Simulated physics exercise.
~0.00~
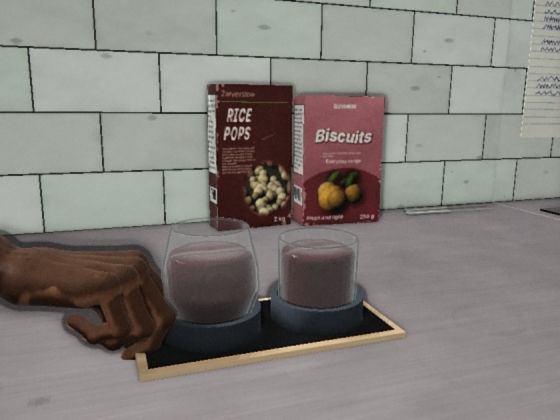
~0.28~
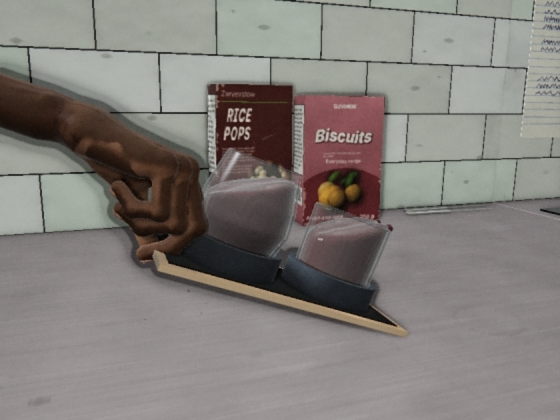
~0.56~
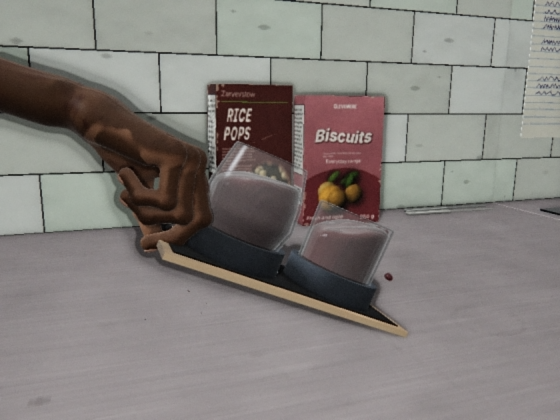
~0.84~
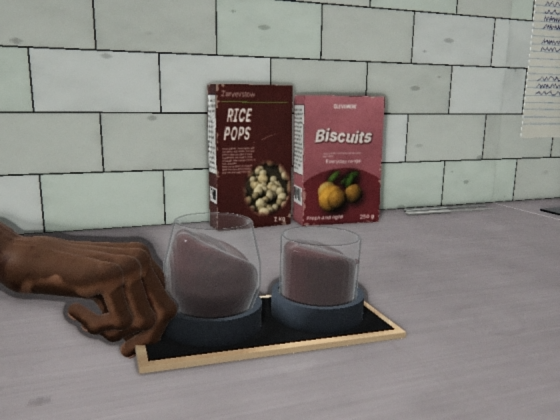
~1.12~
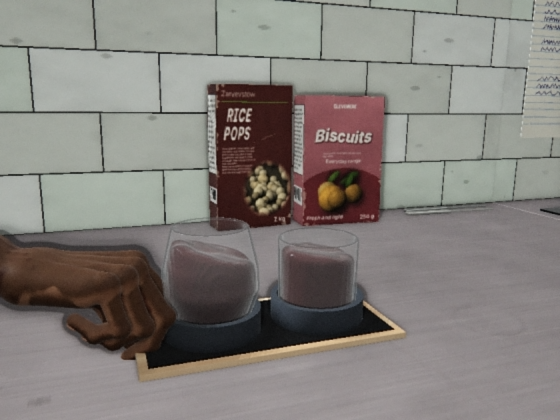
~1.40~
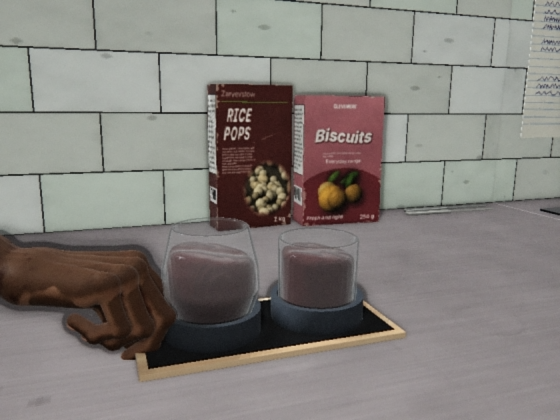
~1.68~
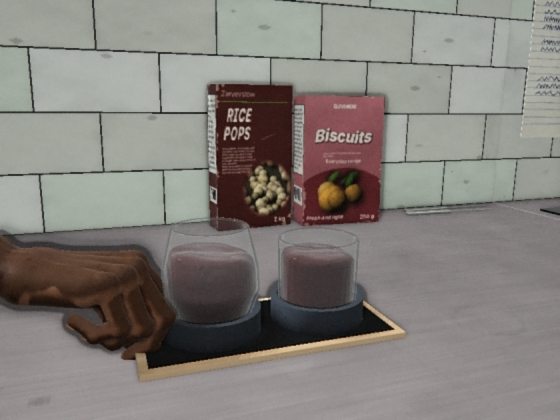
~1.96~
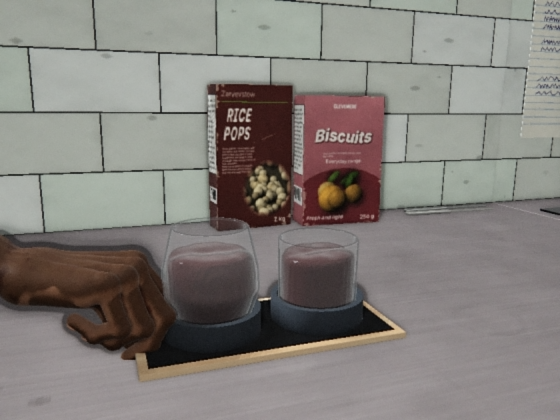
A dark tray with a pale wooden rim carries two clear glasses of murky mauve liquid, each set in a blue-grey holder, on a grey counter seen from the front and slightly above. Behind stand a maroon rice pops box and a pink biscuits box against pale green tiles. A brown hand at the left raises the tray's left end, so the glasses tilt rightward and a few drops escape near the right one. The hand lowers the tray flat again. The liquid sloshes, then settles nearly level, with both glasses upright and the hand still beside them.
